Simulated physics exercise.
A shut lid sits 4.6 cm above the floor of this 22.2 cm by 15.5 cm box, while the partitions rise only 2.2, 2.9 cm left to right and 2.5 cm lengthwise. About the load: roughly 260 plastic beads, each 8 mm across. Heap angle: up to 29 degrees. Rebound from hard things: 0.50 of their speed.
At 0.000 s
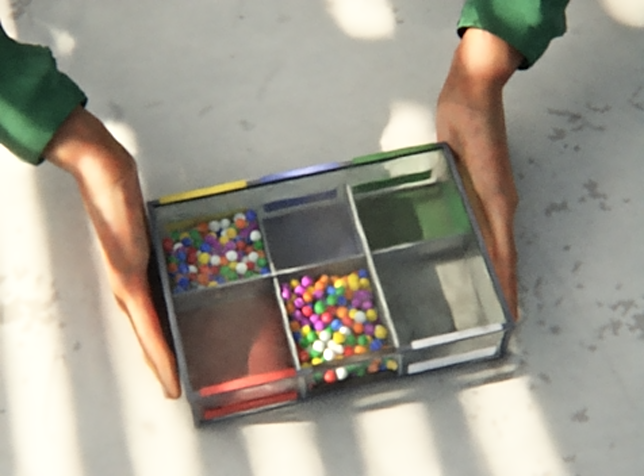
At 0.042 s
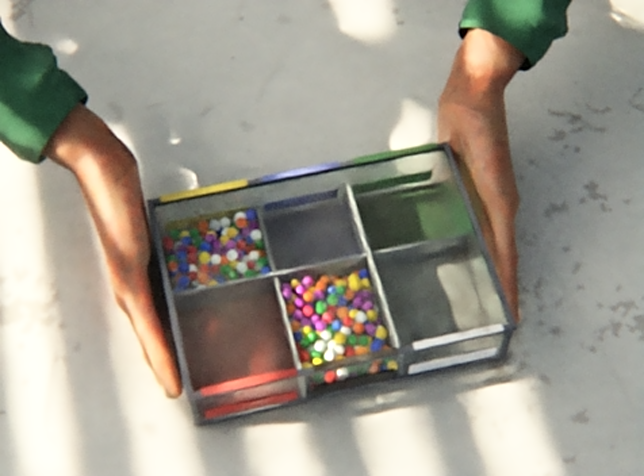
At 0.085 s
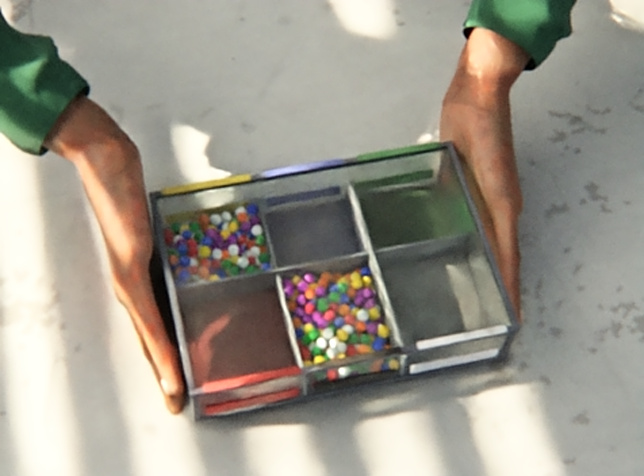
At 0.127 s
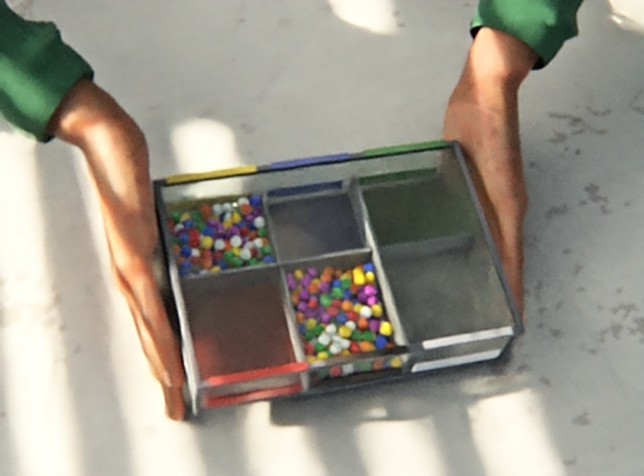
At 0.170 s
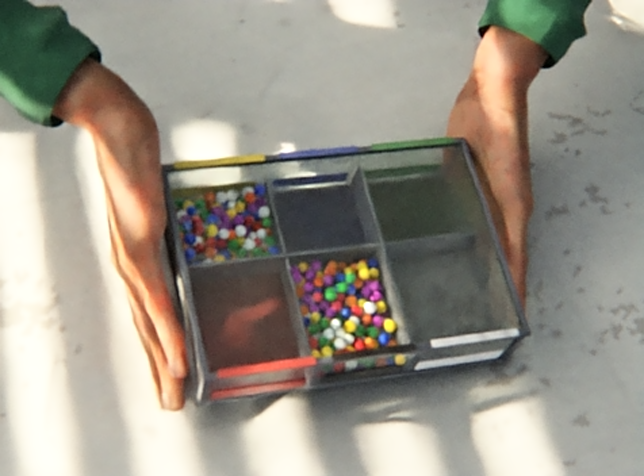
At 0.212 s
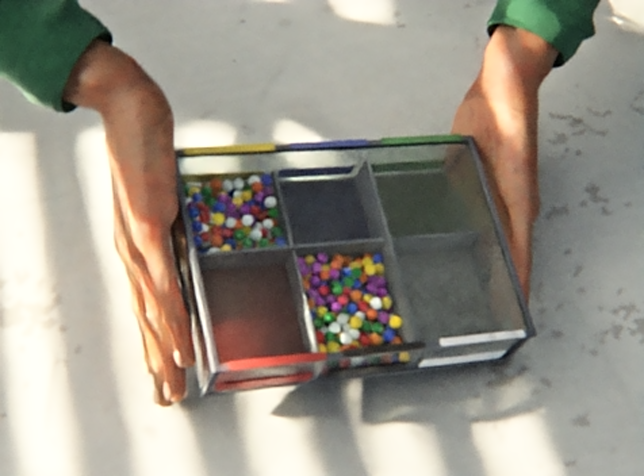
Two hands in green sleeves held a clear-topped, divided box with colourful beads in two of its six compartments, then gradually tilted and turned it slightly, the beads shifting little within their sections.
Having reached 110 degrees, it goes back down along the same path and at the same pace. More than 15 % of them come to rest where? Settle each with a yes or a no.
At the end, red compartment: Holds a share within the limit; blue compartment: Holds a share within the limit; green compartment: Holds a share within the limit; yellow compartment: Holds a share within the limit; white compartment: Holds a share past the limit; black compartment: Holds a share past the limit.
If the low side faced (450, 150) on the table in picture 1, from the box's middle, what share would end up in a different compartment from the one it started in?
Something like 85 per cent of the pieces.
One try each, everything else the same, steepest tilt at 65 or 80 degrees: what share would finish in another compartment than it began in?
Try one gives around 25 %, try two around 50 %.
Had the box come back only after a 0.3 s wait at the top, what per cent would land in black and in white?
That would leave black with 40 percent and white with 55 percent.
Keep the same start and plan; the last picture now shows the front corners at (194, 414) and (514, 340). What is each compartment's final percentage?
It comes out as red at 45 percent, blue at 0 percent, green at 0 percent, yellow at 0 percent, white at 0 percent and black at 50 percent.
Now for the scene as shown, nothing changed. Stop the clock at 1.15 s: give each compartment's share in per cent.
Shares - red: 0, blue: 10, green: 0, yellow: 5, white: 35, black: 50.
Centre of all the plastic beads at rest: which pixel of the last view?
Approximately (431, 326) in the last picture.
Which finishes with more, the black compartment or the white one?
The white compartment.
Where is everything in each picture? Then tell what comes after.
In the first picture, box tilt 0 degrees, front corners at (192, 394) and (508, 324); yellow 45 %, black 55 %.
In the second picture, box tilt 1 degrees, front corners at (193, 394) and (509, 325).
In the third picture, box tilt 3 degrees, front corners at (195, 390) and (513, 326), lowest corner right front.
In the fourth picture, box tilt 7 degrees, front corners at (201, 383) and (518, 328), lowest corner right front.
In the fifth picture, box tilt 12 degrees, front corners at (208, 375) and (523, 330), lowest corner right front.
In the sixth picture, box tilt 16 degrees, front corners at (219, 366) and (529, 332), lowest corner right front; yellow 45 %, black 55 %. Its pace works out near 105 degrees a second.
Then, at 1.15 s, tilt 110 degrees; blue 10 %, yellow 5 %, white 35 %, black 50 %.
Then, at 1.78 s, tilt 50 degrees; white 55 %, black 40 %.
After 2.46 s, tilt 0 degrees; white 60 %, black 40 %.
At rest (2.9 s), red 0 %, blue 0 %, green 0 %, yellow 0 %, white 60 %, black 40 %.
